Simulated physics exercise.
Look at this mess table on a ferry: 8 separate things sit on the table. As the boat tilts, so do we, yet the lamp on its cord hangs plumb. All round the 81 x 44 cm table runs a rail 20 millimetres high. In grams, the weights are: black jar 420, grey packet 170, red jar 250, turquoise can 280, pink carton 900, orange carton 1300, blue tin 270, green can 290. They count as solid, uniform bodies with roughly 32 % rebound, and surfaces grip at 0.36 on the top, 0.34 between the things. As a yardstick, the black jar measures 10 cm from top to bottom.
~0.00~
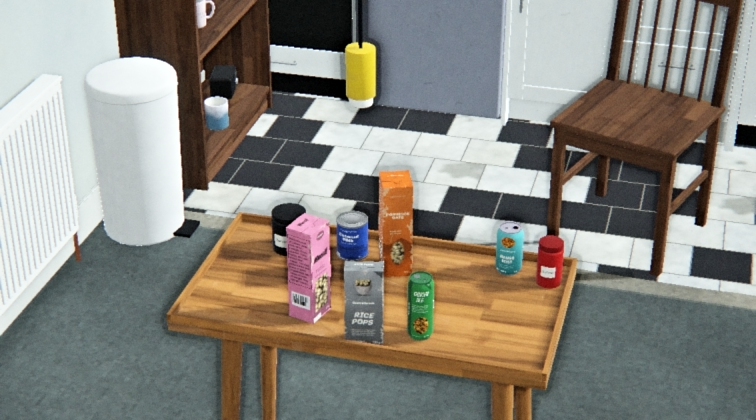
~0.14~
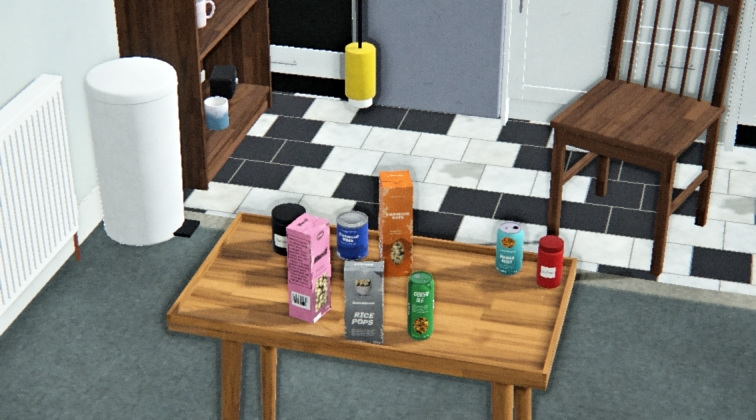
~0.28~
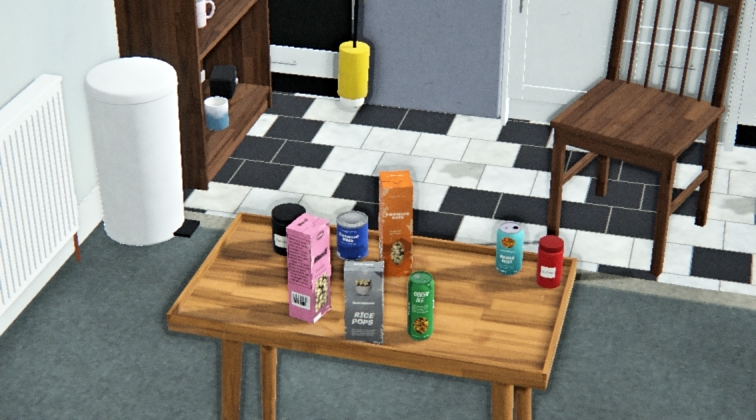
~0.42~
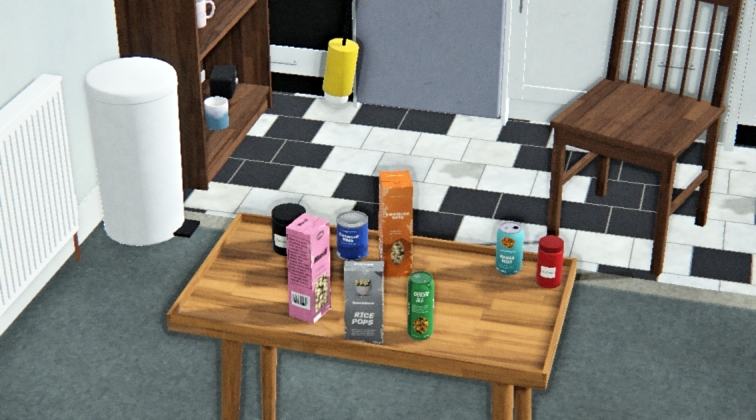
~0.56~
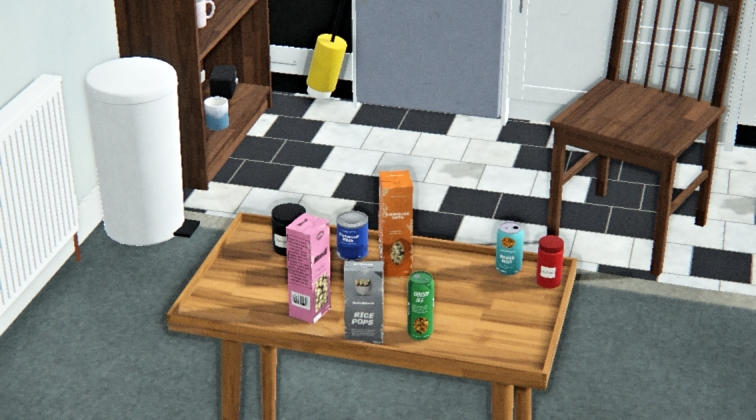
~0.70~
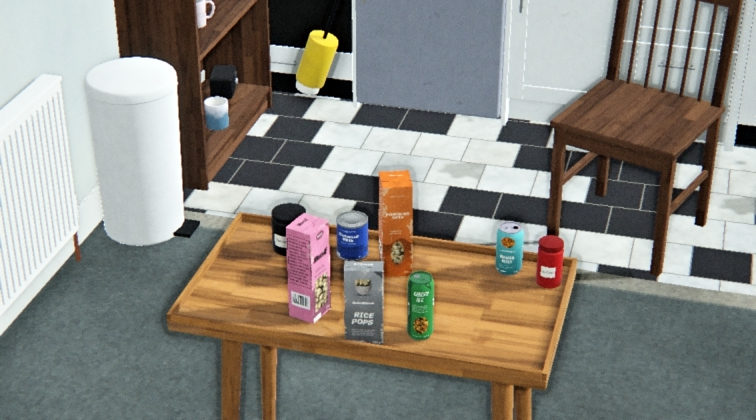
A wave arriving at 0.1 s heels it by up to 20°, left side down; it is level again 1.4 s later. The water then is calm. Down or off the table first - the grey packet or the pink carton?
It is the second one.
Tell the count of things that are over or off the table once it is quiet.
The number is 2.
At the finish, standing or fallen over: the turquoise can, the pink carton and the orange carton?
Well, the turquoise can holds steady, the pink carton tumbles down, and the orange carton tumbles down.
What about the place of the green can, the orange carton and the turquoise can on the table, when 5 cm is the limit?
Here is how it goes: The green can remains near its start; next, the orange carton moves off; last, the turquoise can remains near its start.
After 1.10 s, floor tilted 12°, left side down; pink carton 41° off its base near (277, 261); orange carton 22° off its base.
After 1.20 s, floor tilted 8°, left side down; pink carton on its side near (252, 276); orange carton 43° off its base.
After 1.30 s, floor tilted 4°, left side down; pink carton on its side near (250, 275); orange carton on its side.
After 1.40 s, floor tilted 1°, left side down; pink carton on its side near (250, 279); orange carton on its side.
In the end (2.0 s), toppled on the table, pink carton and orange carton; the other 6 under 5 cm from the start. At the end, from the last picture's camera, grey packet near (363, 303), pink carton near (250, 279). Grey packet was never lost; pink carton went at 1.08 s.
